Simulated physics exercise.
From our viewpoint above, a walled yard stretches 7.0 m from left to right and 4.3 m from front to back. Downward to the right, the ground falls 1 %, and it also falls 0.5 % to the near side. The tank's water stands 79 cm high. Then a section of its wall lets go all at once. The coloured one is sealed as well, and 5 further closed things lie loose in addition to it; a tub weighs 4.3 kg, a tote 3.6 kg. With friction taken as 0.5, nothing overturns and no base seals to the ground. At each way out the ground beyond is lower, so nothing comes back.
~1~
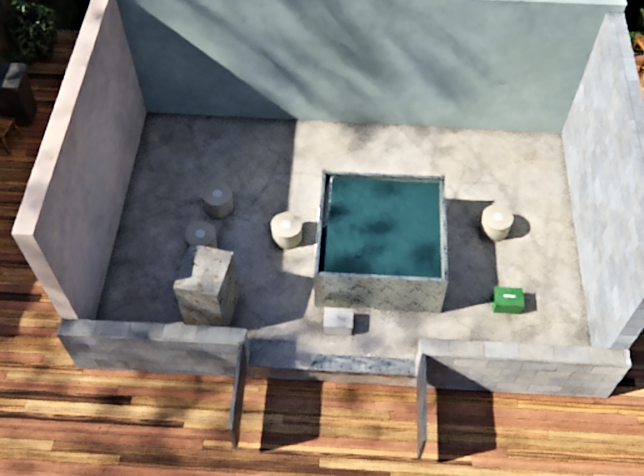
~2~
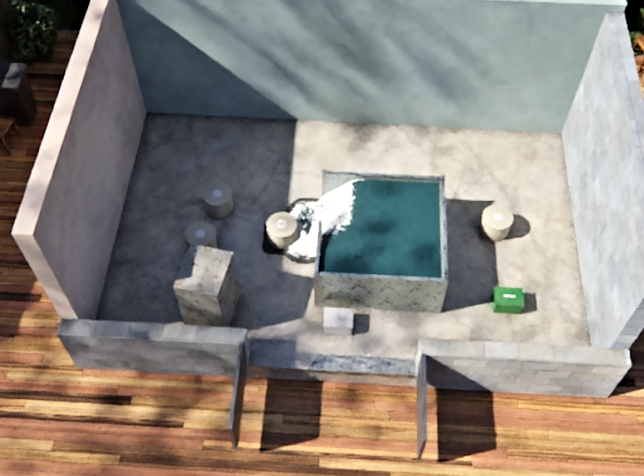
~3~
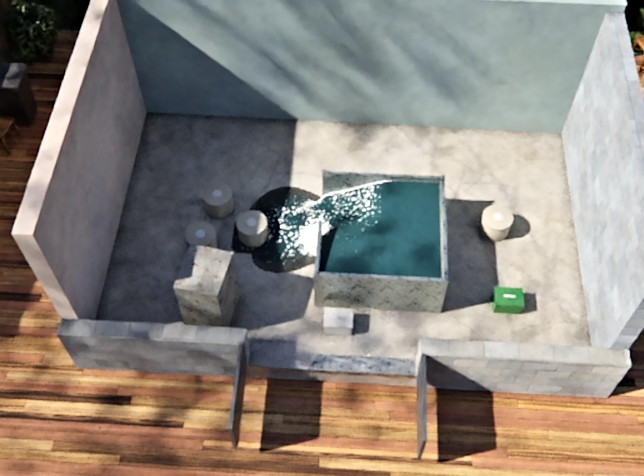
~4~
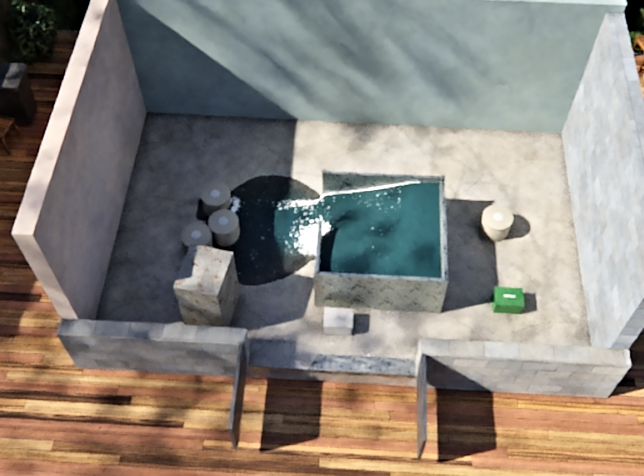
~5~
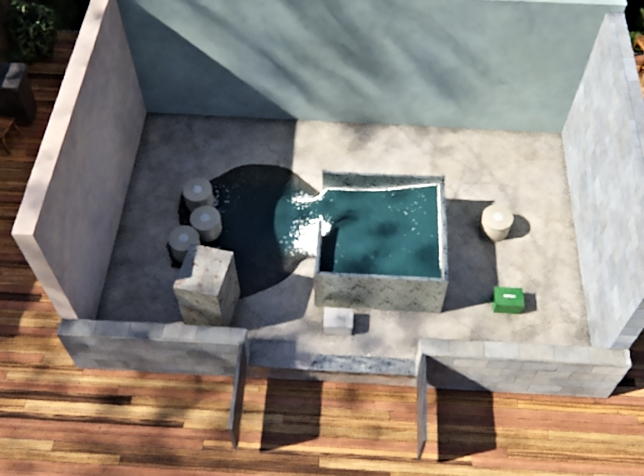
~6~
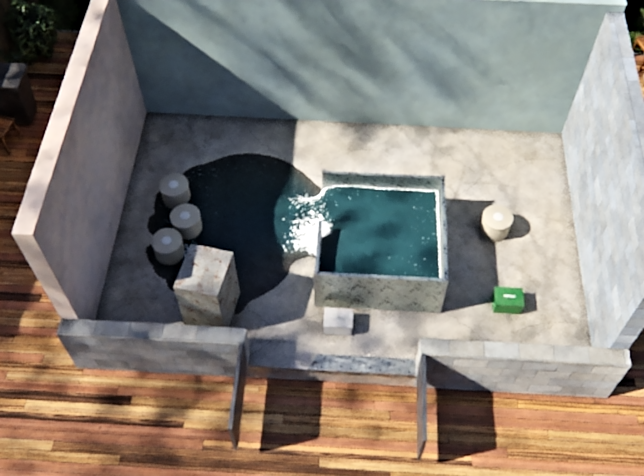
Water pouring from the left side of a square tank, spreading across a walled yard and pushing three pale drums leftward.
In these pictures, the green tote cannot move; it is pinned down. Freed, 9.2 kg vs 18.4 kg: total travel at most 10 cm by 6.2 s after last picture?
9.2 kg suffices.
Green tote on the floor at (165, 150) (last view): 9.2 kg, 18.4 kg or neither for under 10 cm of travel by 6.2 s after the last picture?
Looks like the outcome is this: No option works.
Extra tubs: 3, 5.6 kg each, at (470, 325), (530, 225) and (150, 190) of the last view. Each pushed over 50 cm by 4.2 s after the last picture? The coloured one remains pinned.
Going through them in turn, the answers are not too far, not too far and too far.
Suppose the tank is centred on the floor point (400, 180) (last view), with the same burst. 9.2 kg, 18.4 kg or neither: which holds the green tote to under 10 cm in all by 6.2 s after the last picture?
Then the lighter mass suffices.
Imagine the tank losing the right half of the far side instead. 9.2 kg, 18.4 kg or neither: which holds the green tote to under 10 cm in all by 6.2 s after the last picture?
Then, in short, both are too little.
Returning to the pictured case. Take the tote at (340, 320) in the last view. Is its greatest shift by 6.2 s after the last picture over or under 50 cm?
Here the answer is beyond.
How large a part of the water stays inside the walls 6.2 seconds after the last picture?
Remaining: Approx. 98 per cent.
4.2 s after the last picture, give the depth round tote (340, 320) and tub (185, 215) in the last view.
About 4 and 16 cm.
Then, 0.6 s after the last picture the green tote would be 0 cm from its start with 9.2 kg and 0 cm from its start with 18.4 kg; 0 cm of water round it then.
Then, 2.3 s after the last picture the green tote would be 0 cm from its start with 9.2 kg and 0 cm from its start with 18.4 kg; 0 cm of water round it then.
Then, 4.2 s after the last picture the green tote would be 0 cm from its start with 9.2 kg and 0 cm from its start with 18.4 kg; 0 cm of water round it then.
Then, 6.2 s after the last picture the green tote would be 0 cm from its start with 9.2 kg and 0 cm from its start with 18.4 kg; 1 cm of water round it then.
